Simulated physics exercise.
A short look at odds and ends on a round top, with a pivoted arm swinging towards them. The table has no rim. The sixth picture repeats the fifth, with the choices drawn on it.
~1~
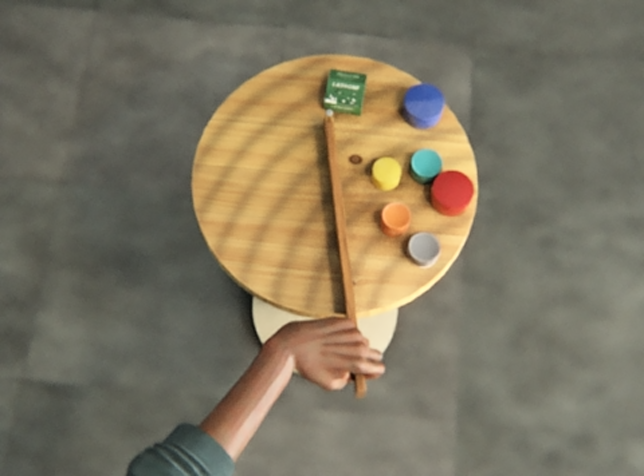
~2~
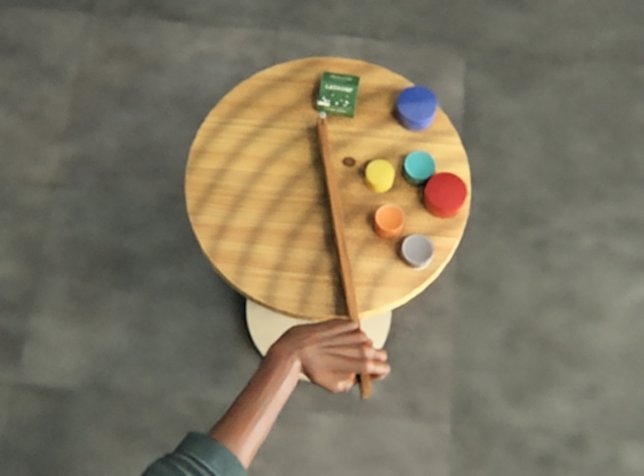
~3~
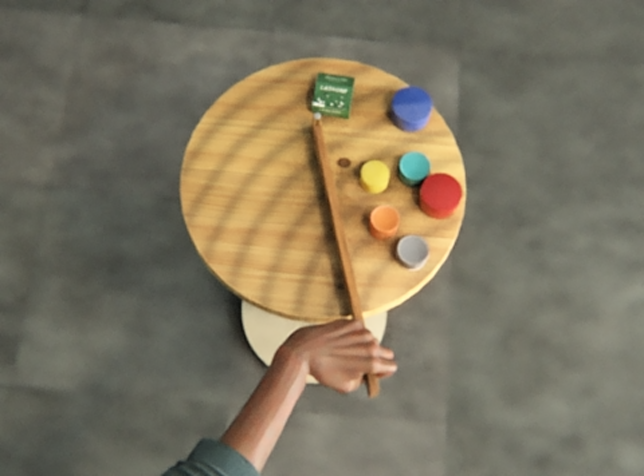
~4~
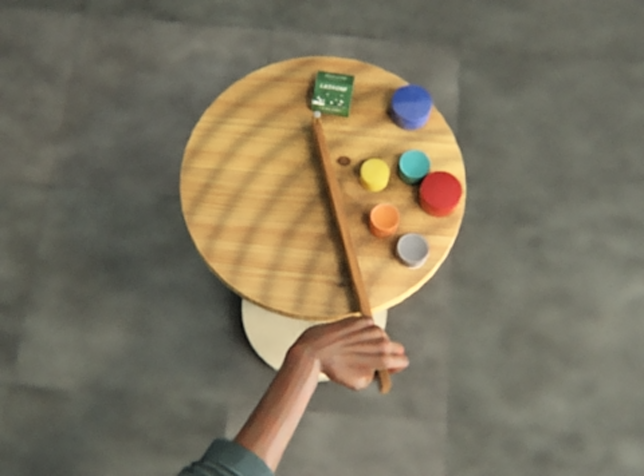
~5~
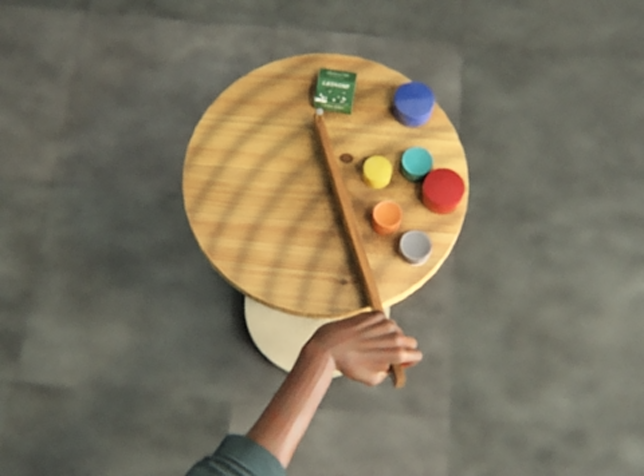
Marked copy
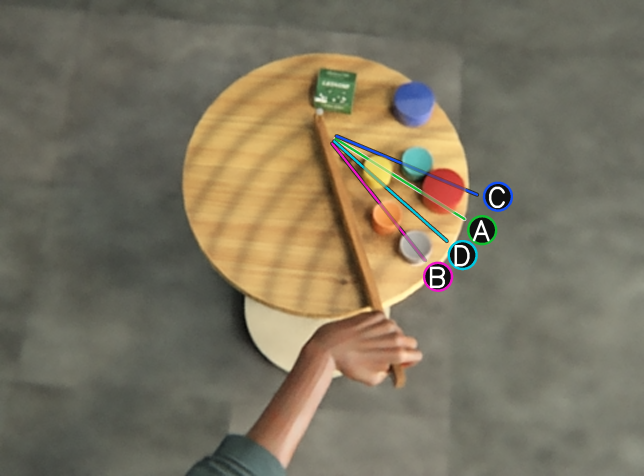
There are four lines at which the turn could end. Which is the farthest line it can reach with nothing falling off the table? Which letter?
Line D.
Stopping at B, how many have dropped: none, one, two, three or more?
In all, none.
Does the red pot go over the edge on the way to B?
No.
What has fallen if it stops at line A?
The grey tin.
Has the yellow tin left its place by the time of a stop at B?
By then, no.
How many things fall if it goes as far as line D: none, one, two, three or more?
The count is none.
On the marked copy, A at (399, 179); B at (378, 200); C at (406, 165); D at (389, 190).
With D. Early on, arm (365, 198); orange jar (391, 217); blue tin (413, 105).
Further on, arm (382, 188); grey tin (439, 234); orange jar (412, 205).
At the end, arm (390, 181); grey tin (453, 223); red pot (454, 185); nothing has fallen.
As for the rest, A drops the grey tin; B is safe but short; C drops the red pot and grey tin.
